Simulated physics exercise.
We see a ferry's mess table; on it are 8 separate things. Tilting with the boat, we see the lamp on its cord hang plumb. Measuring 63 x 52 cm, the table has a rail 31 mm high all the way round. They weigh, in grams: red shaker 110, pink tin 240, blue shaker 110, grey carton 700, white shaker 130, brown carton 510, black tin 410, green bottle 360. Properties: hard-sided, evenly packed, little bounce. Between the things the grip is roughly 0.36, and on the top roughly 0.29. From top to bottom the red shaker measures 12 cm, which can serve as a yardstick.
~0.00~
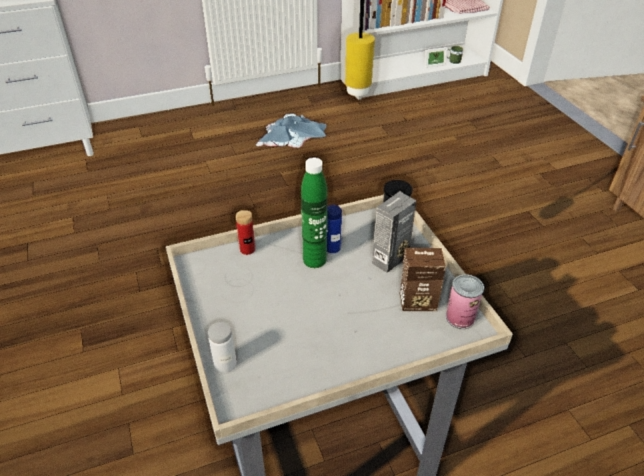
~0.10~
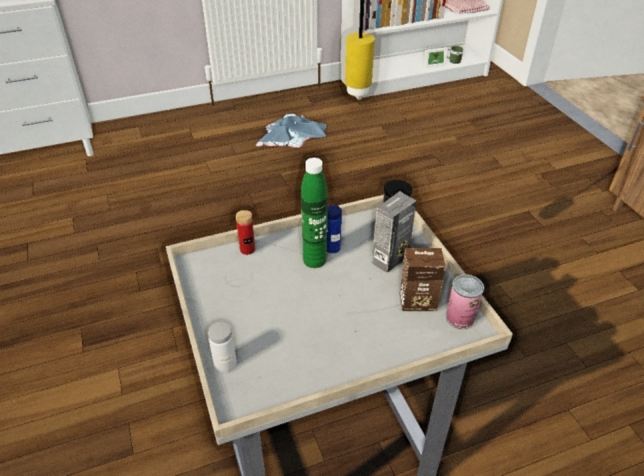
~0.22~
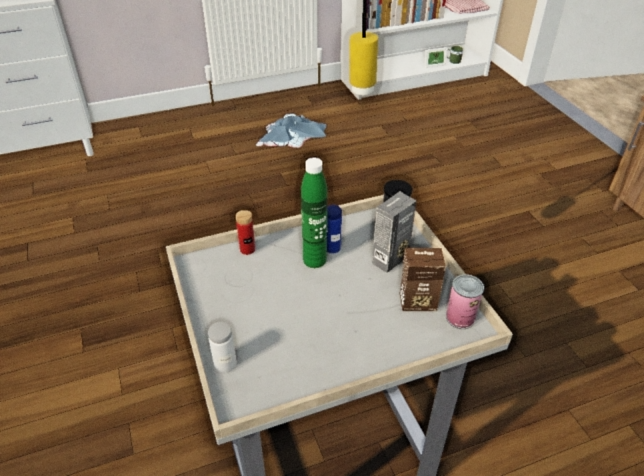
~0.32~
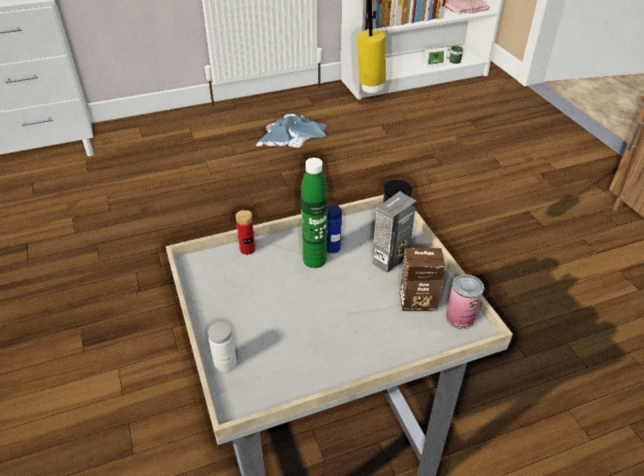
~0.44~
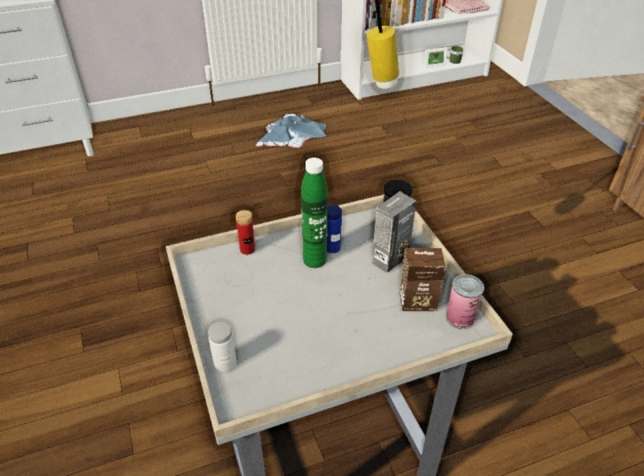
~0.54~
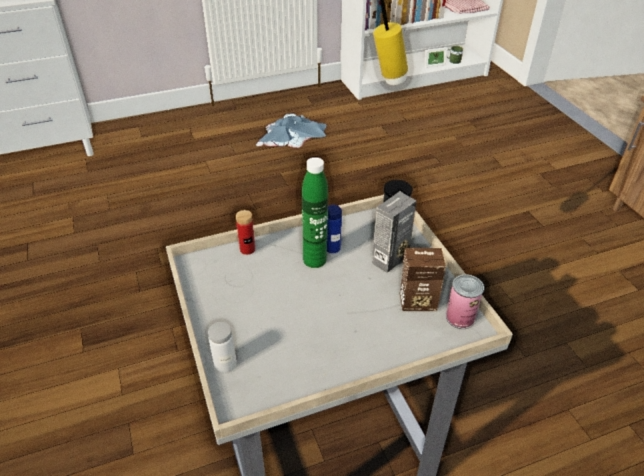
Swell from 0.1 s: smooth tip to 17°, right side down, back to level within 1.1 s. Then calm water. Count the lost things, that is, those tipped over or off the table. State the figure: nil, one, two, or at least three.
The figure is two.
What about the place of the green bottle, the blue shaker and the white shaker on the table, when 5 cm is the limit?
Note: Green bottle departs its position. Blue shaker departs its position. White shaker is left in place.
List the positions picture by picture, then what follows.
In the first frame, boat level; red shaker (246, 233); pink tin (464, 302).
In the second frame, boat level; white shaker (223, 348); brown carton (422, 280).
In the third frame, floor tilted 2°, right side down; green bottle (314, 215).
In the fourth frame, floor tilted 6°, right side down; blue shaker (333, 230); grey carton (393, 233).
In the fifth frame, floor tilted 12°, right side down; white shaker (223, 348); brown carton (422, 280).
In the sixth frame, floor tilted 15°, right side down; red shaker (246, 233); pink tin (464, 302).
Around 0.94 s, floor tilted 8°, right side down; green bottle tipped 43° against what carries it; blue shaker tipped 35° against what carries it.
Around 1.04 s, floor tilted 3°, right side down; green bottle on its side; blue shaker on its side.
Finally (3.1 s), on their side or leaning hard on the table, blue shaker and green bottle; the other 6 still in place (within 5 cm). In the last view, red shaker near (247, 233), pink tin near (465, 302).
